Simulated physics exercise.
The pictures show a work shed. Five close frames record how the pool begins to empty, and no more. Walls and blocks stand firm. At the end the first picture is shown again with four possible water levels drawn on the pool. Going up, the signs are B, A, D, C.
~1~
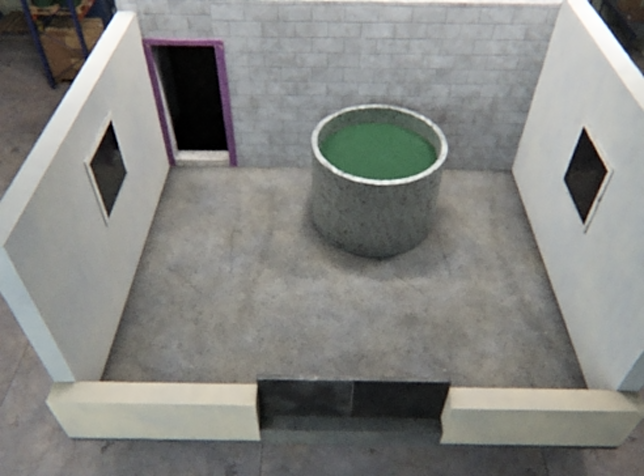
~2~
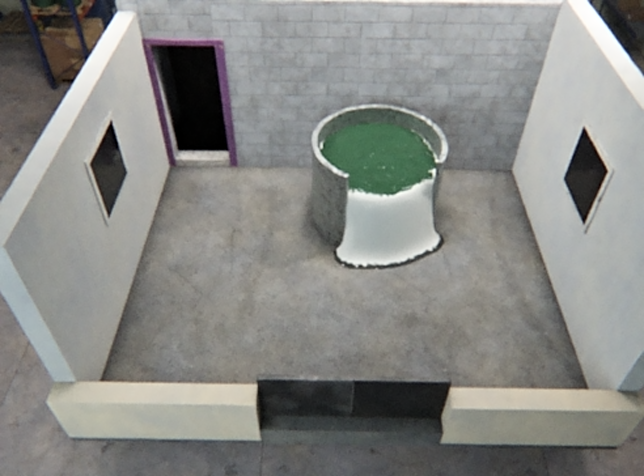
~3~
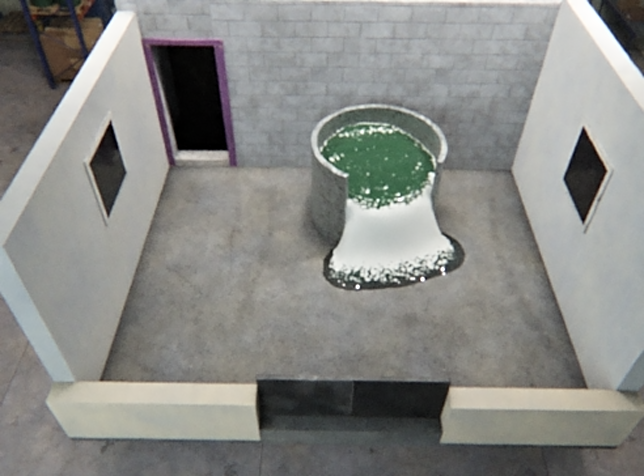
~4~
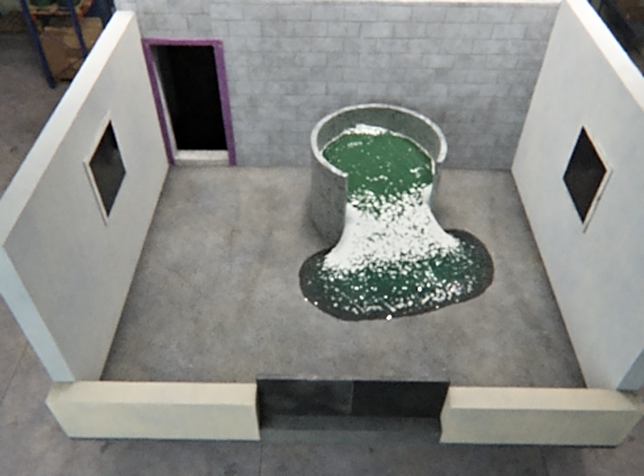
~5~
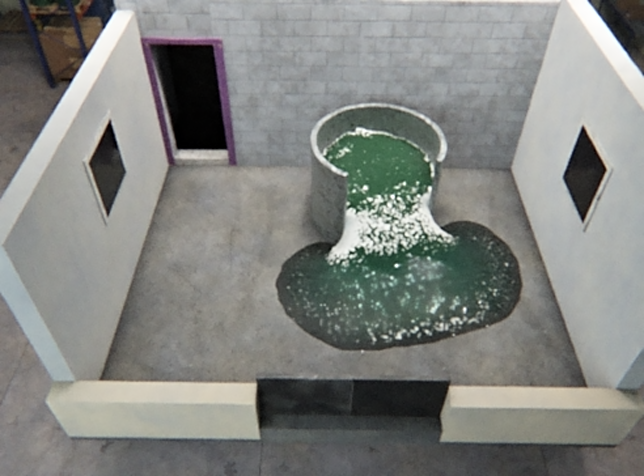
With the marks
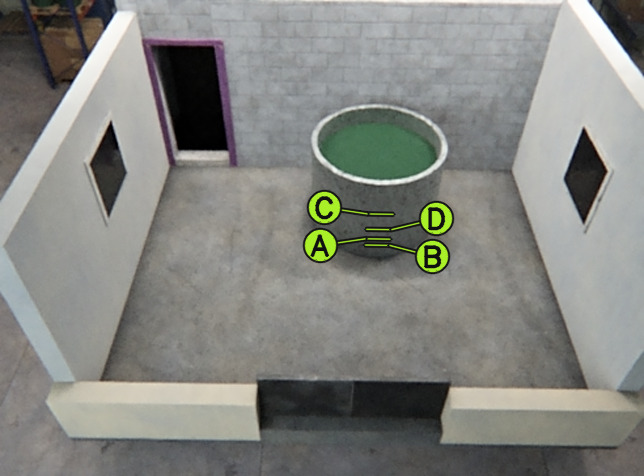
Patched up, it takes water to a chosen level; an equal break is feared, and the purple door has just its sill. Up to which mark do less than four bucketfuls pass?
The limit is C.
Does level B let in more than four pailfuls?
No, that is safe.
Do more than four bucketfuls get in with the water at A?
No, that is safe.
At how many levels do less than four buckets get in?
All of them.
In lime, A at (377, 239); B at (377, 245); C at (380, 214); D at (378, 229); from the bottom up B, A, D, C.
If A is chosen, nothing gets over.
If B is chosen, nothing gets over.
If C is chosen, a splash gets over, under a bucket.
If D is chosen, nothing gets over.
